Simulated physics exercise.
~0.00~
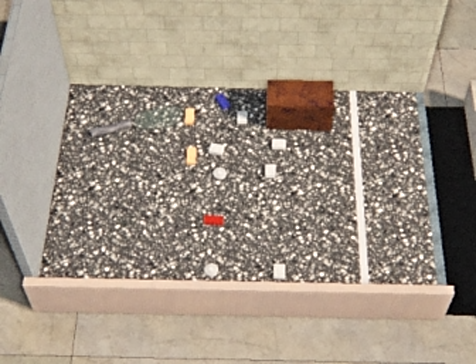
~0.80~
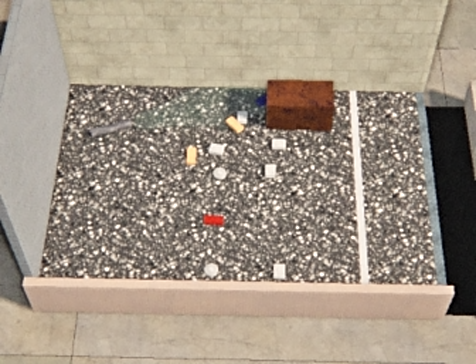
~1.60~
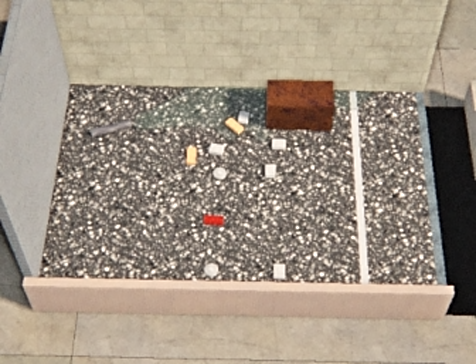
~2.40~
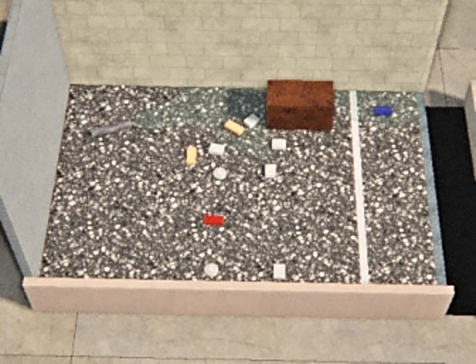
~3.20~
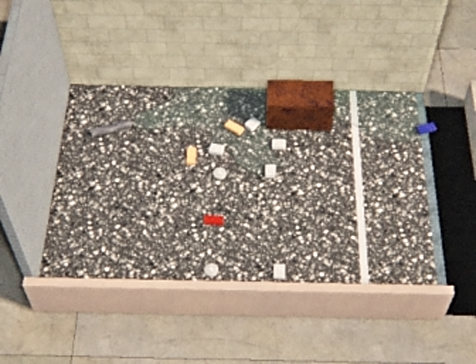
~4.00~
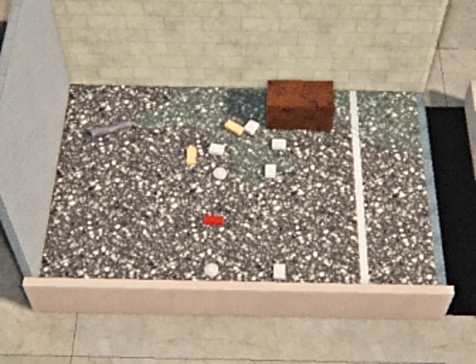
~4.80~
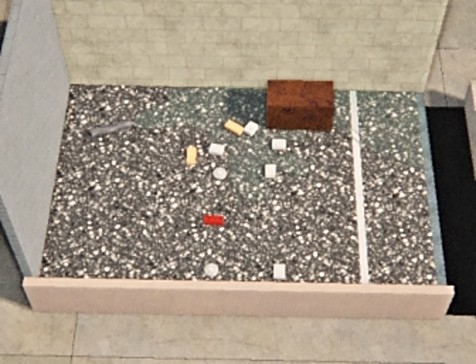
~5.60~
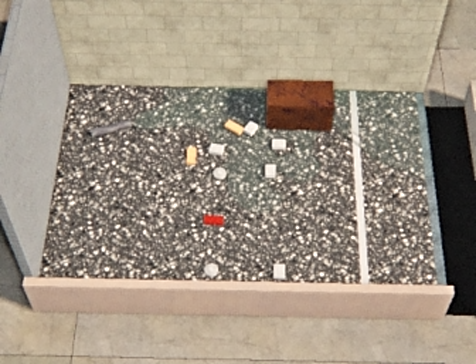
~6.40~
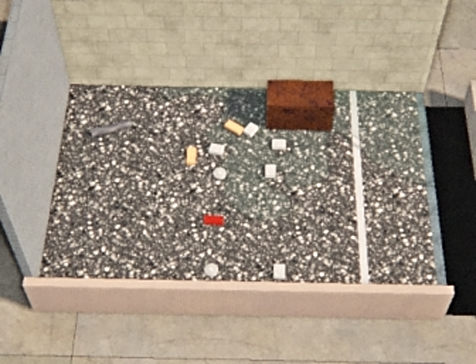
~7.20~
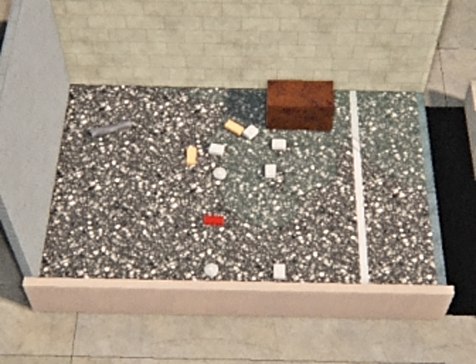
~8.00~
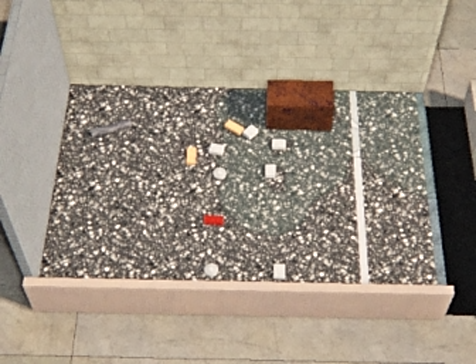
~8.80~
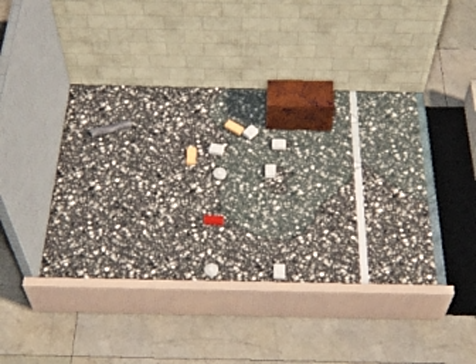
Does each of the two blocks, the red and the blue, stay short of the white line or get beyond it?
The red block stays short of the white line, lying where it was. The blue block is carried right, beyond the line and out of the bay.
